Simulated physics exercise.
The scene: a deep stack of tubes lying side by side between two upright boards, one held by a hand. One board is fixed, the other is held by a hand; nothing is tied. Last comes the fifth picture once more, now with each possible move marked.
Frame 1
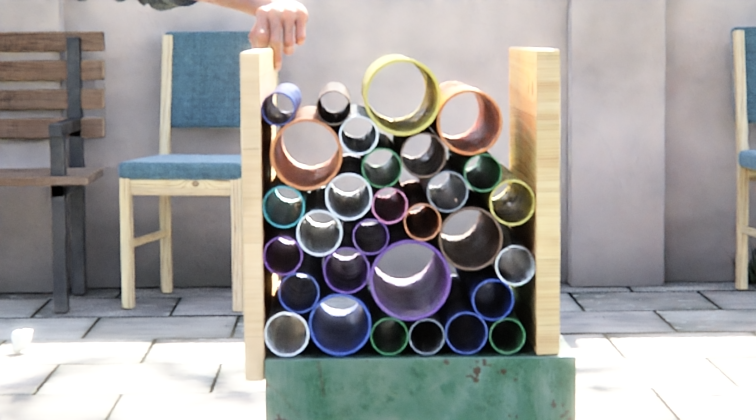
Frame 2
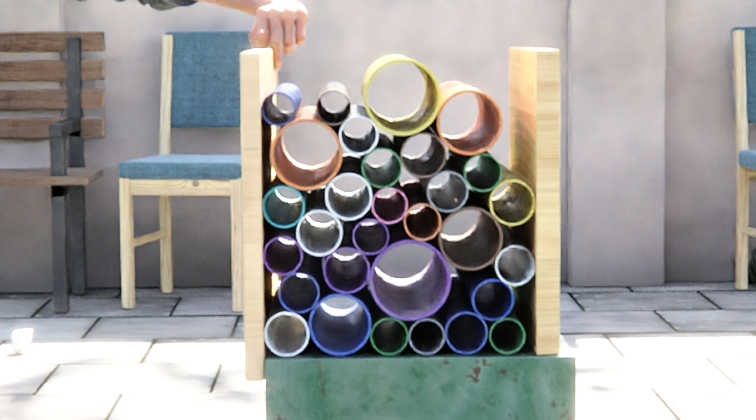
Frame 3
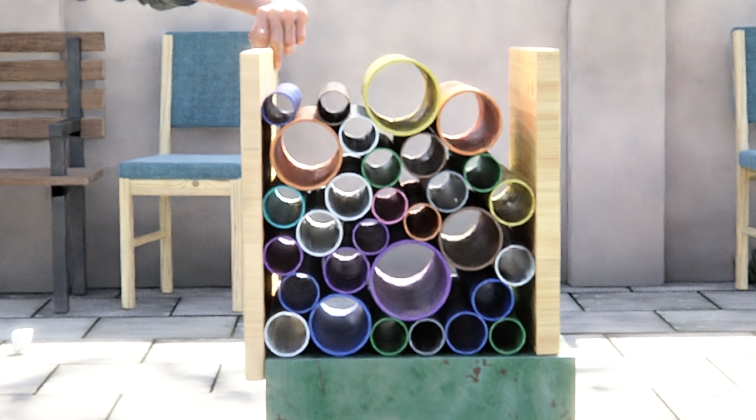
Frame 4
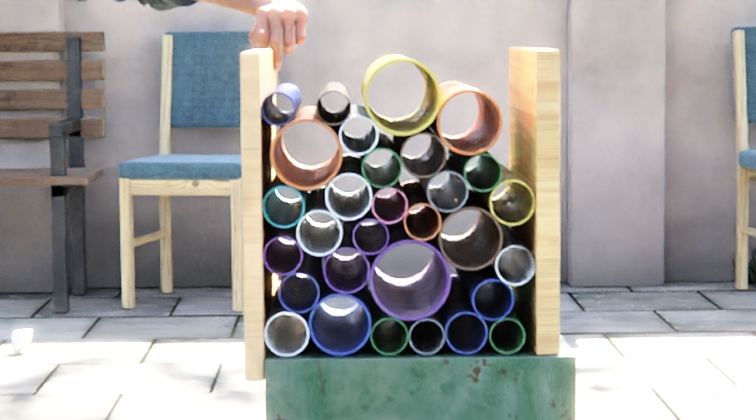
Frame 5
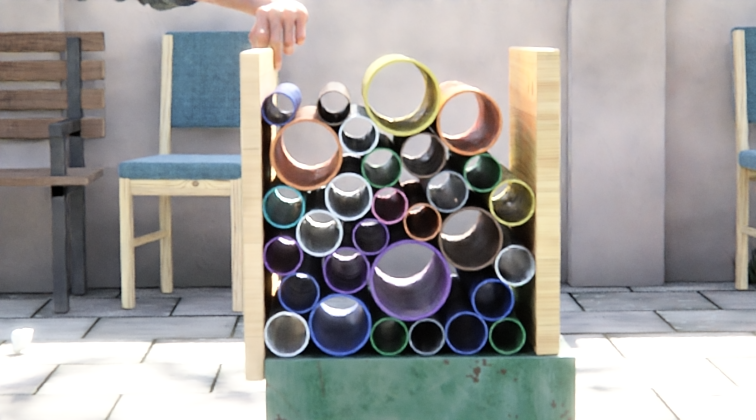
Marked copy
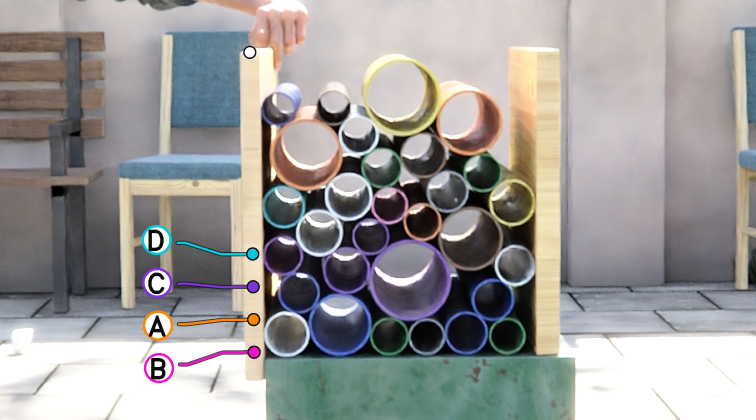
A hand reaches in from the top left and rests on the left of two upright wooden boards, seen straight on from the front on a sunlit paved patio. Between the boards, above a green base, lies a deep stack of blue, purple, green, orange, yellow and white tubes, with chairs and a pale wall behind. The hand, tubes and camera show no visible movement throughout.
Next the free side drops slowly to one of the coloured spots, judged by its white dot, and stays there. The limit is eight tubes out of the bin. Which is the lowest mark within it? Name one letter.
Lower it to D and no more.
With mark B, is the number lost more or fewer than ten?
At B, more than ten.
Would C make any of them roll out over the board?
Yes.
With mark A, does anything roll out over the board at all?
Yes, at A.
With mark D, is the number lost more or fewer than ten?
Fewer than ten.
On the marked copy, A at (253, 320); B at (254, 352); C at (253, 287); D at (252, 254); the white dot at (249, 52).
With D. Early on, top of the board (262, 149).
Further on, top of the board (263, 252).
At the end, top of the board (263, 253), six out over the board.
As for the rest, A more than eight out over the board; B more than eight out over the board; C more than eight out over the board.
